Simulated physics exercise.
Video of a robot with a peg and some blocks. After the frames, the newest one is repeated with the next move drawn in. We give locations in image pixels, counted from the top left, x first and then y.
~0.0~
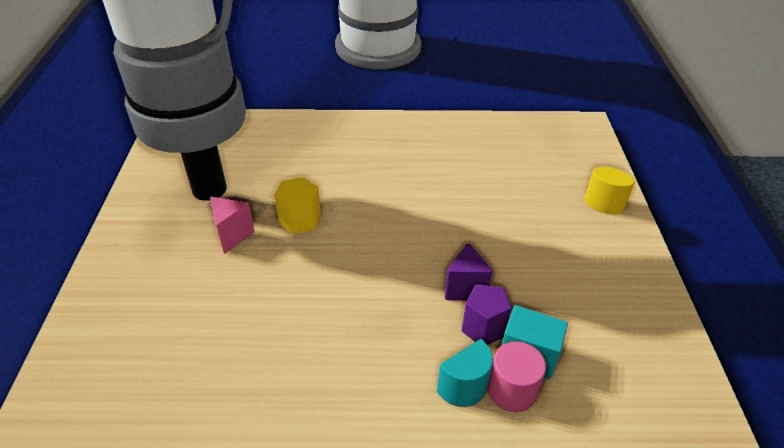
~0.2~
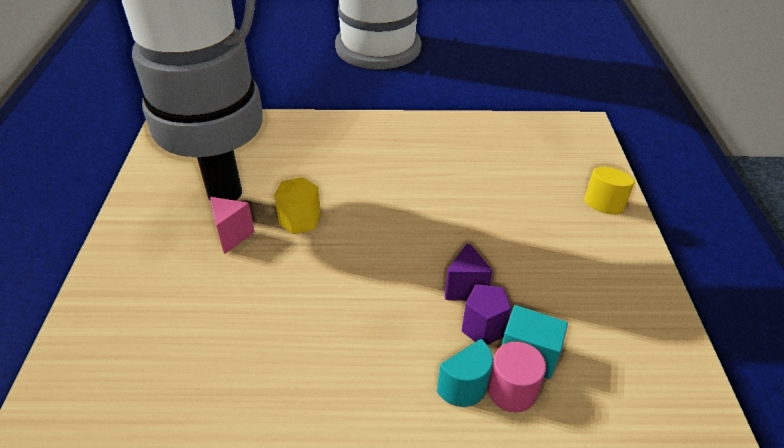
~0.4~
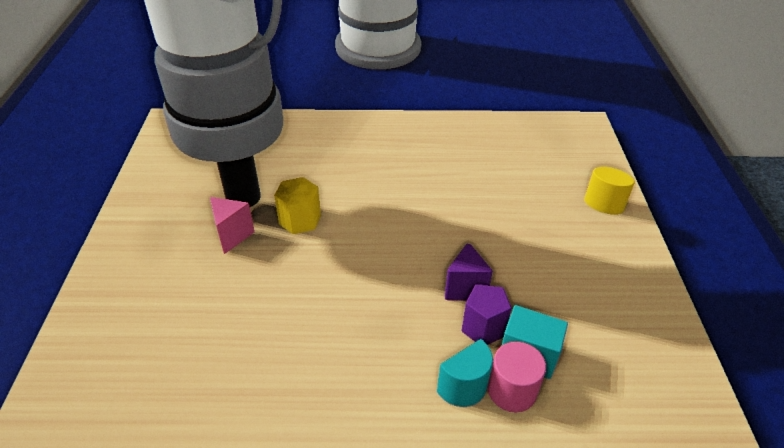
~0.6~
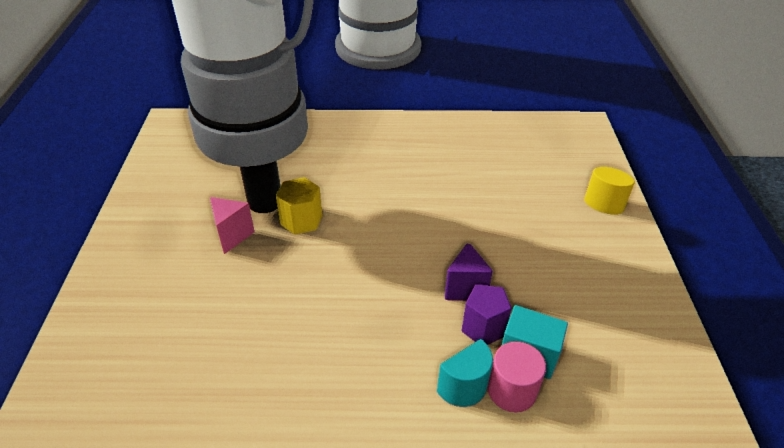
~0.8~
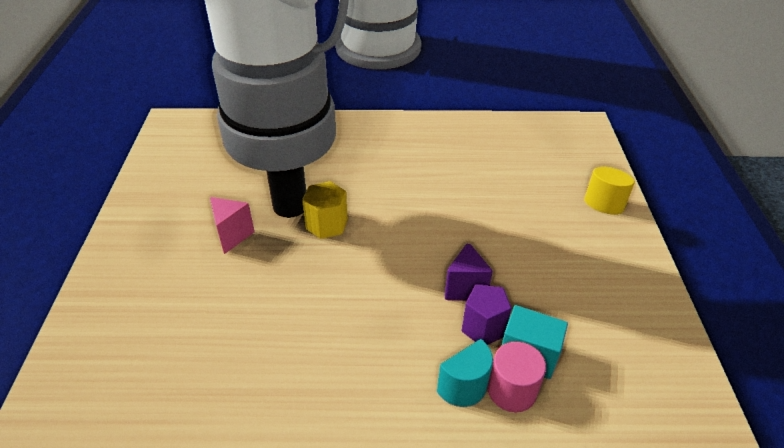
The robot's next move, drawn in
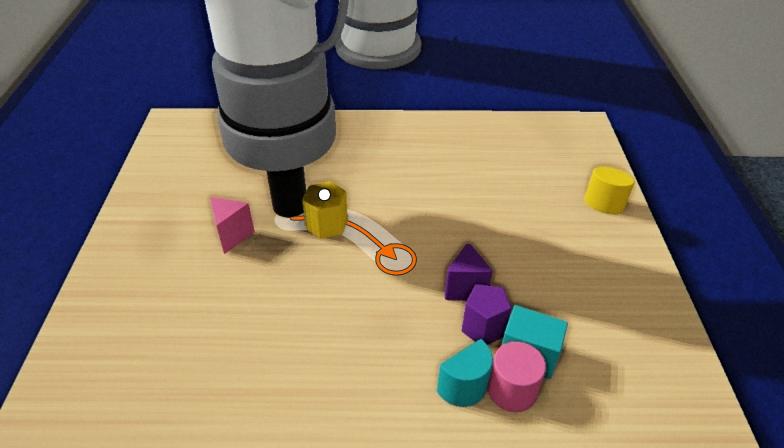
A robot arm's black peg starts just behind the pink triangular block on a wooden board and moves right, passing behind it toward the yellow six-sided block. The peg then meets the yellow block and pushes it a short way right, while the pink, purple and teal blocks stay still.
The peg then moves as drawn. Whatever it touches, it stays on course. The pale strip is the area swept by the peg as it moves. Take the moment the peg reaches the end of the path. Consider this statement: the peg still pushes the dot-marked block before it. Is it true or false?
Verdict: False.
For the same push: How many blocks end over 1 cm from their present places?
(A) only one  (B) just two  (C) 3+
Letter A.
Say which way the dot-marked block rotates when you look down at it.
Counterclockwise from above.
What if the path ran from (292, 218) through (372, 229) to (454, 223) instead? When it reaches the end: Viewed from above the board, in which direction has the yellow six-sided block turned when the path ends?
Looking from above, the answer is clockwise.
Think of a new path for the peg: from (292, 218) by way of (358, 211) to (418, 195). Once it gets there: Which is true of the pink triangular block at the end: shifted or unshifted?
Here's my answer: The pink triangular block remains in position.
The drawn path runs from (292, 218) via (334, 219) and (368, 235), ending at (396, 259); the dot is on the yellow six-sided block.
What follows on the original path. One third of the way, peg at (334, 207); yellow six-sided block at (369, 200), turned 15° clockwise.
Two thirds of the way, peg at (368, 223); yellow six-sided block at (407, 209).
At the end, peg at (396, 247); pink triangular block not moved; yellow six-sided block at (434, 217), turned 60° anticlockwise.
